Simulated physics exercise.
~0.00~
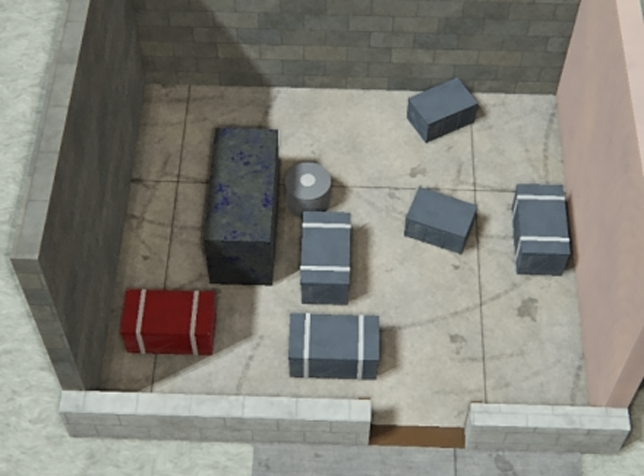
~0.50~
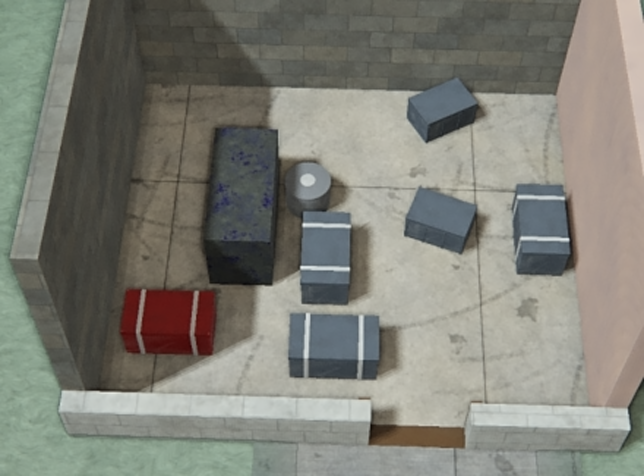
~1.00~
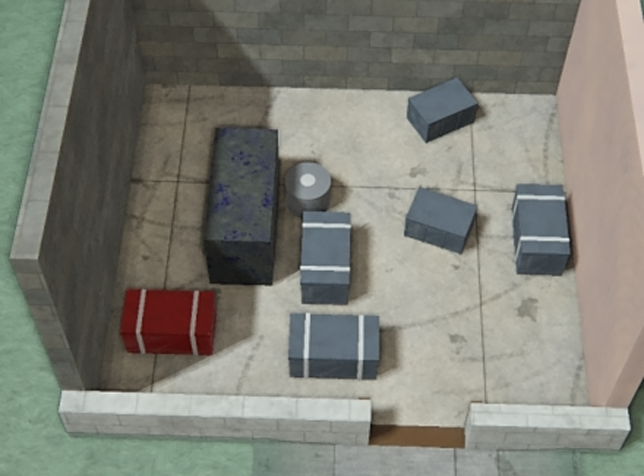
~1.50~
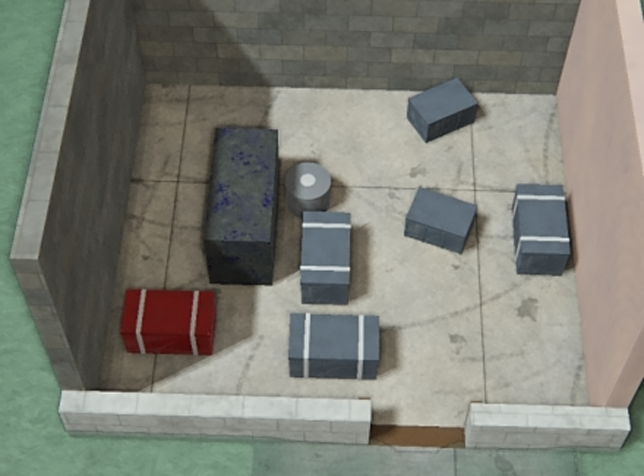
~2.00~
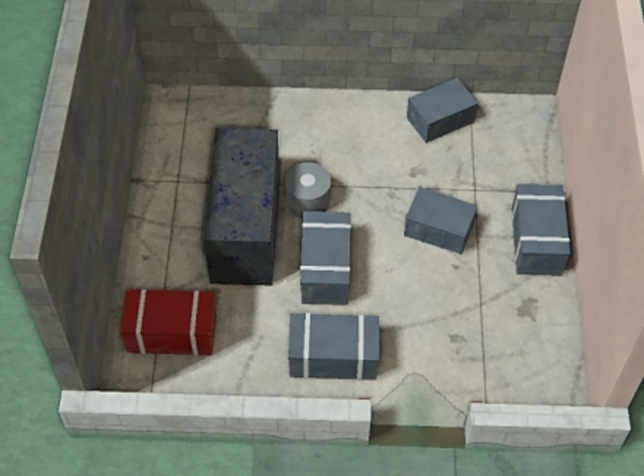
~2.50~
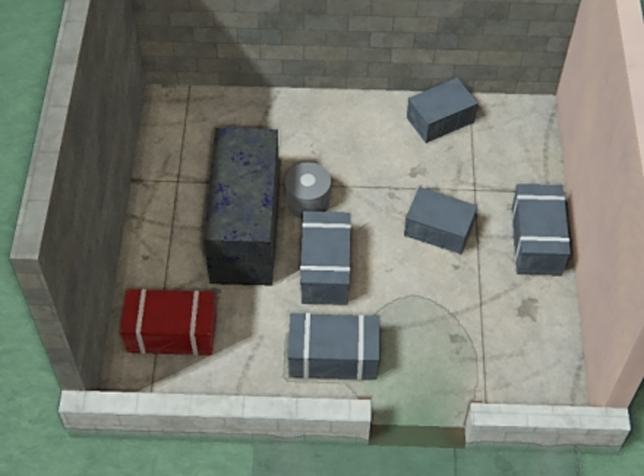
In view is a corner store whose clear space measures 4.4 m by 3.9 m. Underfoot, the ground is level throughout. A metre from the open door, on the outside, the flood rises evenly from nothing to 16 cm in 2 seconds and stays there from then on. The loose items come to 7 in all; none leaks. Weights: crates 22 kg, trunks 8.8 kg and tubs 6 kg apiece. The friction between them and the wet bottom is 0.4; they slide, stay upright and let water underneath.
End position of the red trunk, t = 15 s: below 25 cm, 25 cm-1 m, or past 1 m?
25 cm to 1 m.
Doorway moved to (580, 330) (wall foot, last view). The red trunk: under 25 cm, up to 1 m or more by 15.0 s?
Outcome - red trunk: Well off.
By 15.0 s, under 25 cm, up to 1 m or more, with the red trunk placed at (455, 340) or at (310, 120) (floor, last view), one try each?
Respectively, it ends up distant and ends up distant.
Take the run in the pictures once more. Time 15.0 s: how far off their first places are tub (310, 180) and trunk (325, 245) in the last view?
They've ended up 200 cm and 140 cm away, in that order.
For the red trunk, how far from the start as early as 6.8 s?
By that time, close to 0 cm.
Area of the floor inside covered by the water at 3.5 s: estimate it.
Somewhere around 5.0 m2, roughly.
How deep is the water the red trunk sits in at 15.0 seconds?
Near 8 cm deep.
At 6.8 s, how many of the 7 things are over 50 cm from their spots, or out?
3.
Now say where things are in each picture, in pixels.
The red trunk at (168, 312) rests on the ground; water covers 0.0 m2; 0 of 7 have shifted, in the first frame.
The red trunk at (168, 312) rests on the ground; 0.0 m2 under water; 0 of 7 have shifted, in the second frame.
The red trunk at (168, 312) rests on the ground; water covers 0.0 m2; 0 of 7 have shifted, in the third frame.
The red trunk at (168, 312) rests on the ground; water covers 0.0 m2; 0 of 7 have shifted, in the fourth frame.
The red trunk at (168, 312), on the bottom; 0.2 m2 under water; 0 of 7 have shifted, in the fifth frame.
The red trunk at (168, 312), on the bottom; 1.1 m2 under water; 0 of 7 have shifted, in the sixth frame.
After 3.5 s the red trunk is near (168, 312), 0.0 m from its start, aground; 0 afloat.
After 6.8 s the red trunk is near (168, 312), 0.0 m from its start, aground; 2 afloat.
After 11.0 s the red trunk is near (168, 312), 0.0 m from its start, aground; 3 afloat.
After 15.0 s the red trunk is near (150, 364), 0.6 m from its start, afloat; 5 afloat.
